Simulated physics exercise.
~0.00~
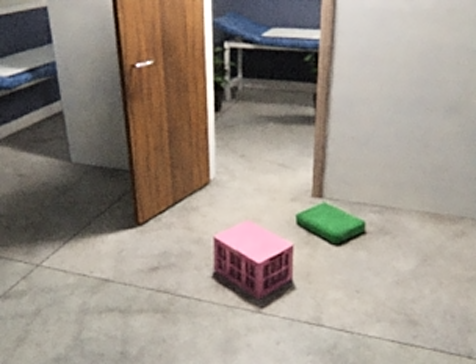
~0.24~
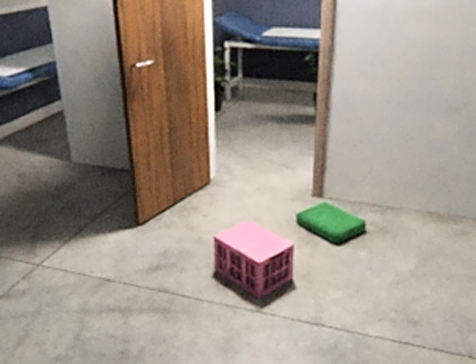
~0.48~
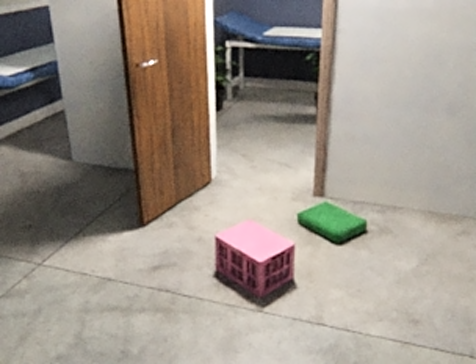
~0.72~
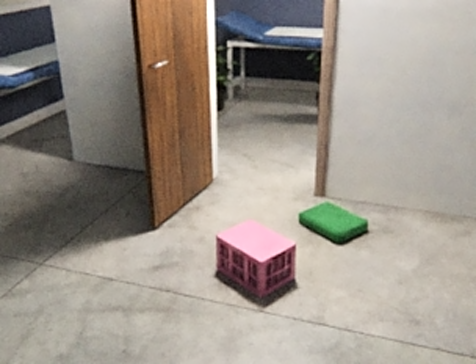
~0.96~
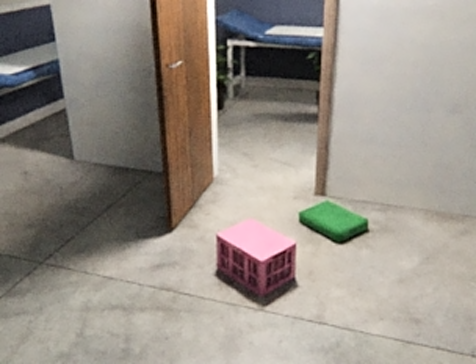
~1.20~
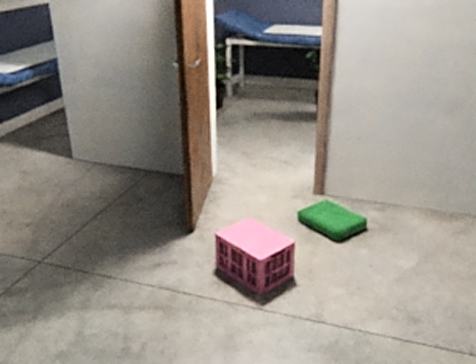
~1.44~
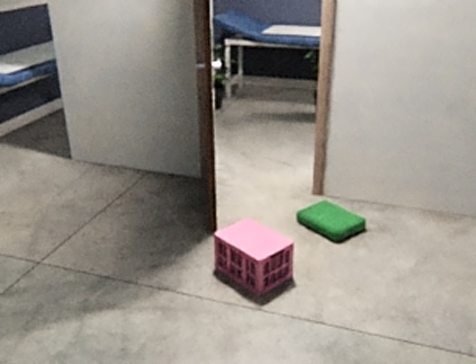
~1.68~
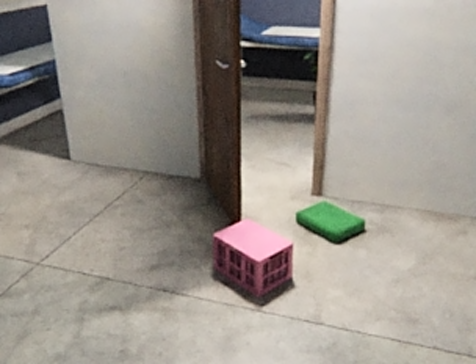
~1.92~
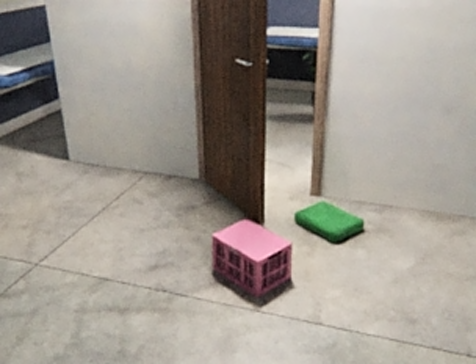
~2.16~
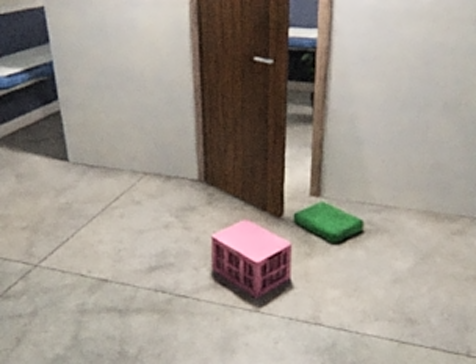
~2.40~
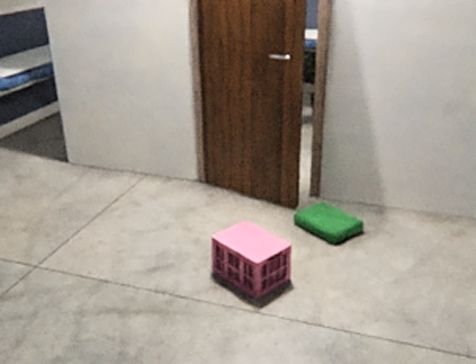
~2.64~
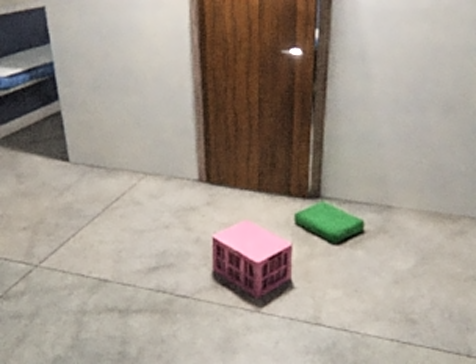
A wooden door swings shut past a pink crate and a green cushion, which stay still.
